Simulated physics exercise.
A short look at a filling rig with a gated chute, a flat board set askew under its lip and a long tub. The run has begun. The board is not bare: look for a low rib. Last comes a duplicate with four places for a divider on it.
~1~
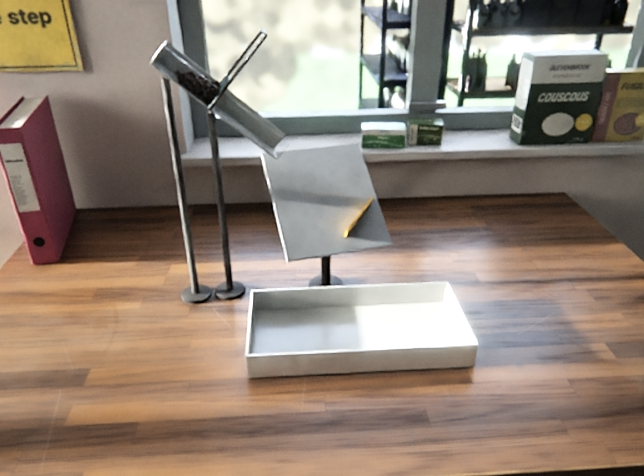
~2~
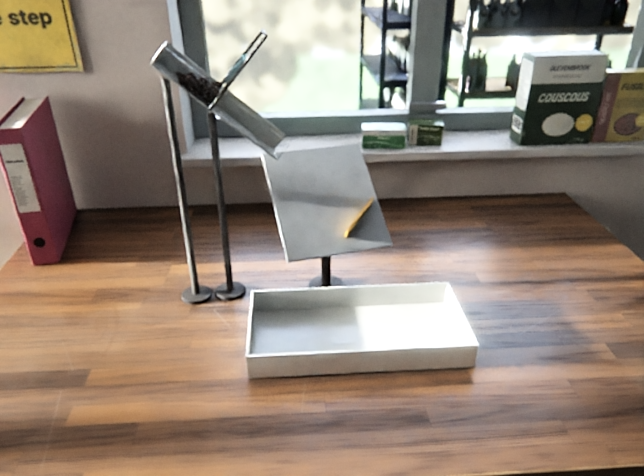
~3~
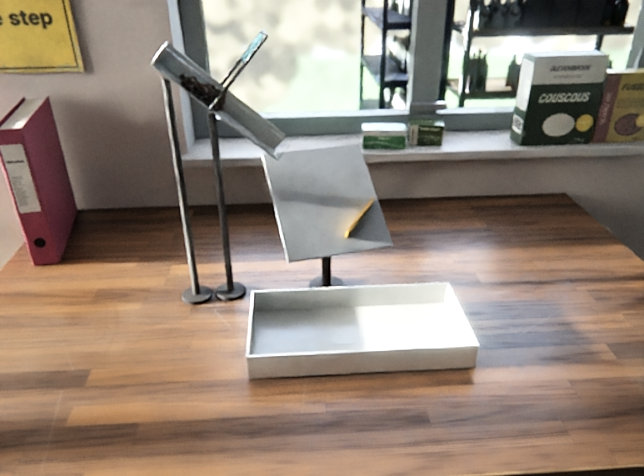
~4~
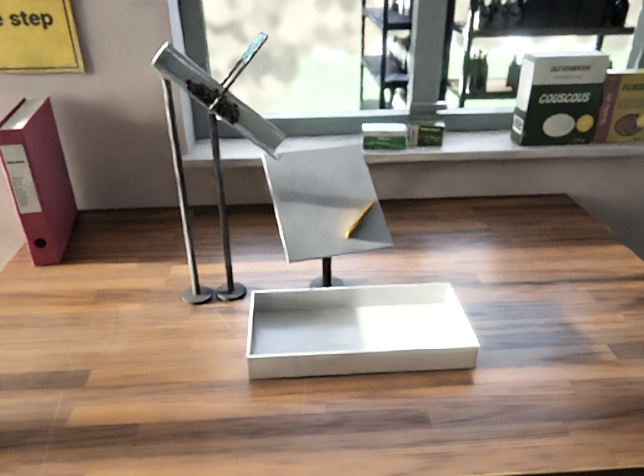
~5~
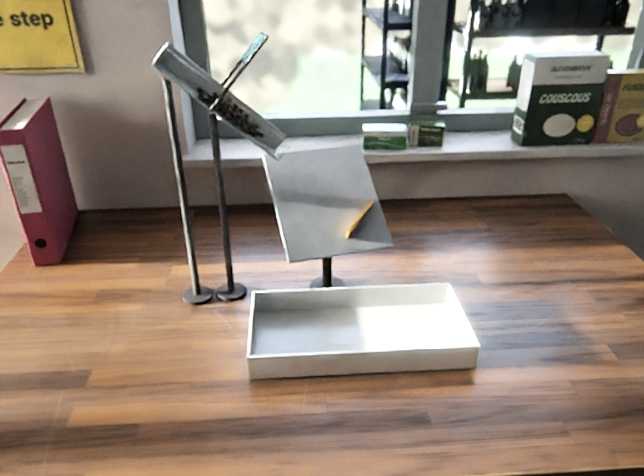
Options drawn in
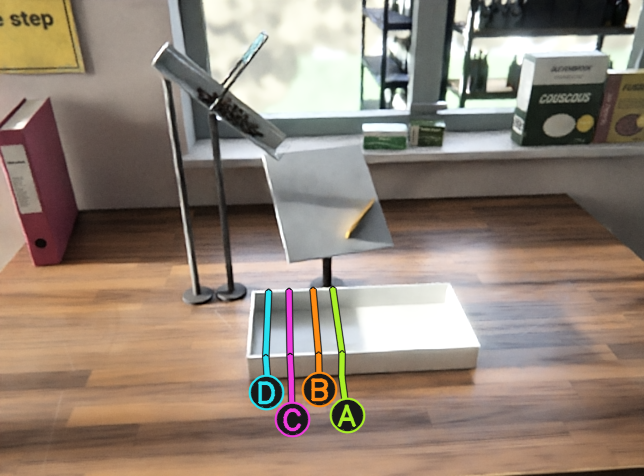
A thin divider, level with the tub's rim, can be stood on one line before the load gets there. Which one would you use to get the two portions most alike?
Go for A.
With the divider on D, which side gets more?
More lands on the right.
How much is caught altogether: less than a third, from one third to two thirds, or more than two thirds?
More than two thirds.
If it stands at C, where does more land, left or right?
More lands on the right.
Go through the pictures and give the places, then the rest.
The first picture shows load behind the gate near (203, 88), allspice berries; lip of the chute near (275, 154), sloping fairly steeply.
The second picture shows middle of the board near (326, 198), tilted fairly steeply; middle of its low edge near (342, 253); of its high edge near (311, 148).
The third picture shows front corners of the tub near (247, 356) and (478, 345), empty; front of the load near (222, 109).
The fourth picture shows middle of the load near (218, 101); its front near (236, 120), close to a third of the way to the lip; rib from (374, 198) to (348, 232).
The fifth picture shows middle of the load near (228, 108); its front near (261, 135), close to two thirds of the way to the lip.
On the marked copy, line A crosses the front rim at (341, 352); line B crosses the front rim at (318, 353); line C crosses the front rim at (290, 355); line D crosses the front rim at (265, 356).
Choosing A, of what is caught, close to half on the left of the divider, close to half on the right.
Choosing B, of what is caught, only a few on the left of the divider, all but a few on the right.
Choosing C, of what is caught, none at all on the left of the divider, the whole lot on the right.
Choosing D, of what is caught, none at all on the left of the divider, the whole lot on the right.
